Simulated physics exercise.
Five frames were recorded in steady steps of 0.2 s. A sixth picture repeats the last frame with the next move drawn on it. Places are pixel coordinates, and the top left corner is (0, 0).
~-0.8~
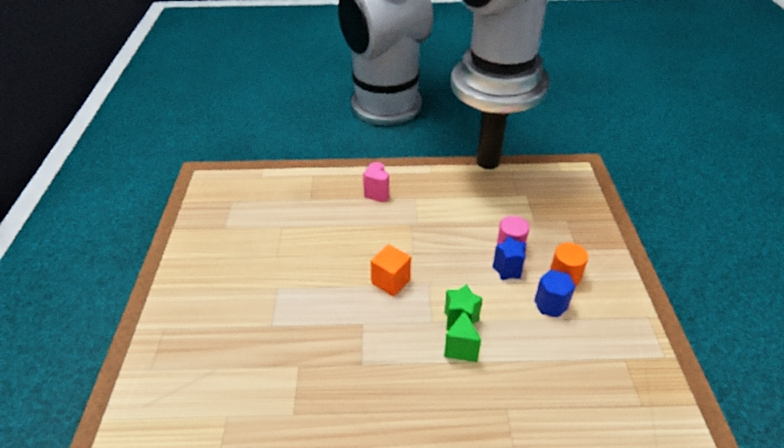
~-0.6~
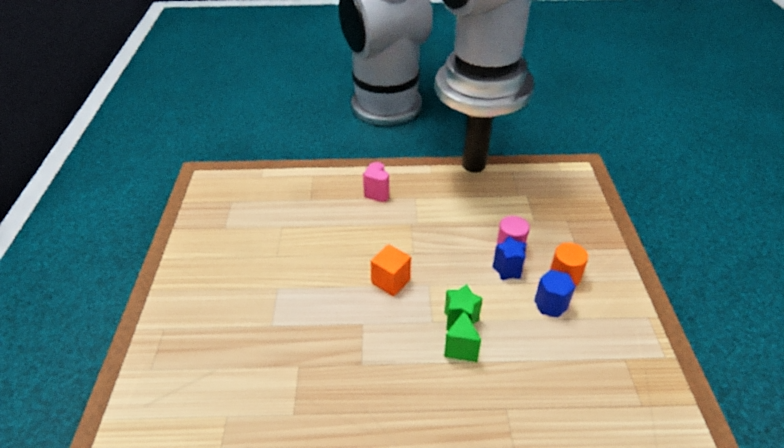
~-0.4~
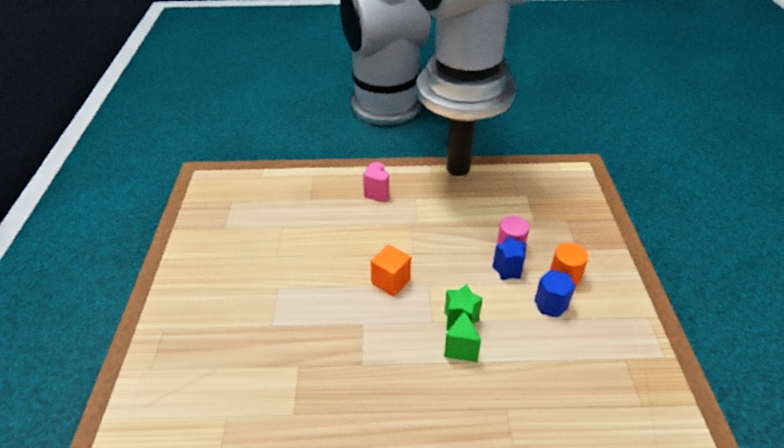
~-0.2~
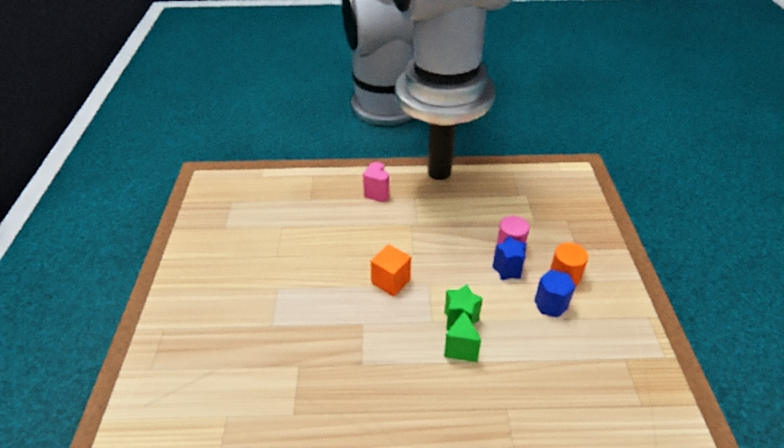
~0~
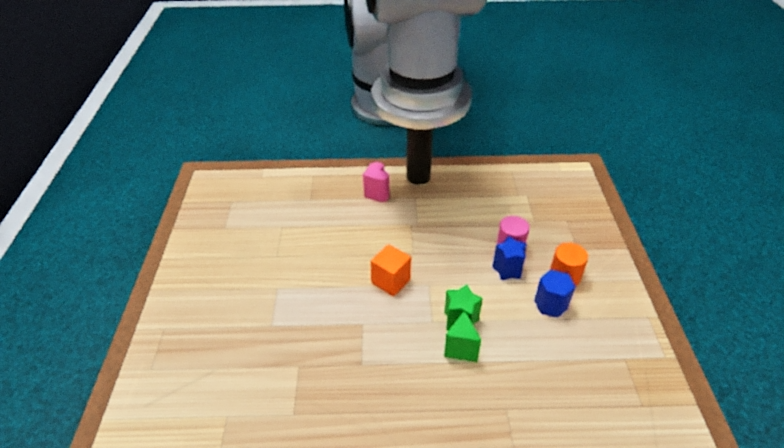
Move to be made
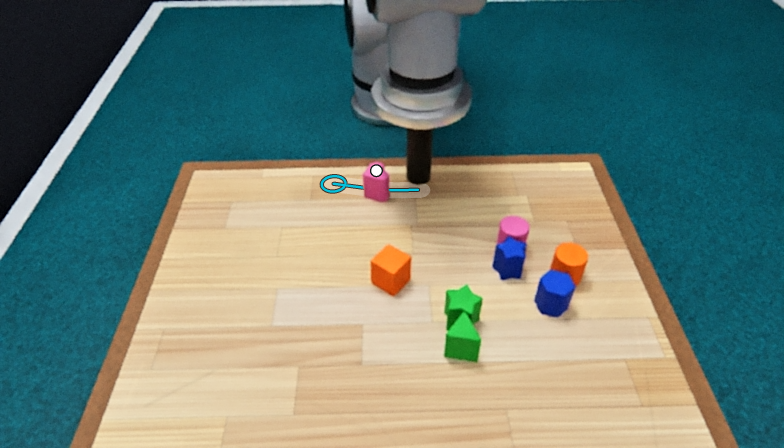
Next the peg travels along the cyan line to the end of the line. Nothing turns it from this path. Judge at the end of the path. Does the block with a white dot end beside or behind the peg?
My answer is yes.
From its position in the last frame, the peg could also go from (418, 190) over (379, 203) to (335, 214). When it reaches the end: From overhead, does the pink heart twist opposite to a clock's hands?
In short: No.
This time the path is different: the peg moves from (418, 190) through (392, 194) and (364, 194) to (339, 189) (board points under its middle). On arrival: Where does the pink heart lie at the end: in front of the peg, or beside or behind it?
My guess is it keeps its place ahead of the peg.
The line goes from (418, 190) via (389, 190) and (361, 187), ending at (334, 184); the dot is on the pink heart.
On the path given first. One third of the way, peg (388, 177); pink heart (367, 171).
Two thirds of the way, peg (359, 175); pink heart (340, 172).
At the end, peg (332, 171); pink heart (319, 173), turned 40° anticlockwise.
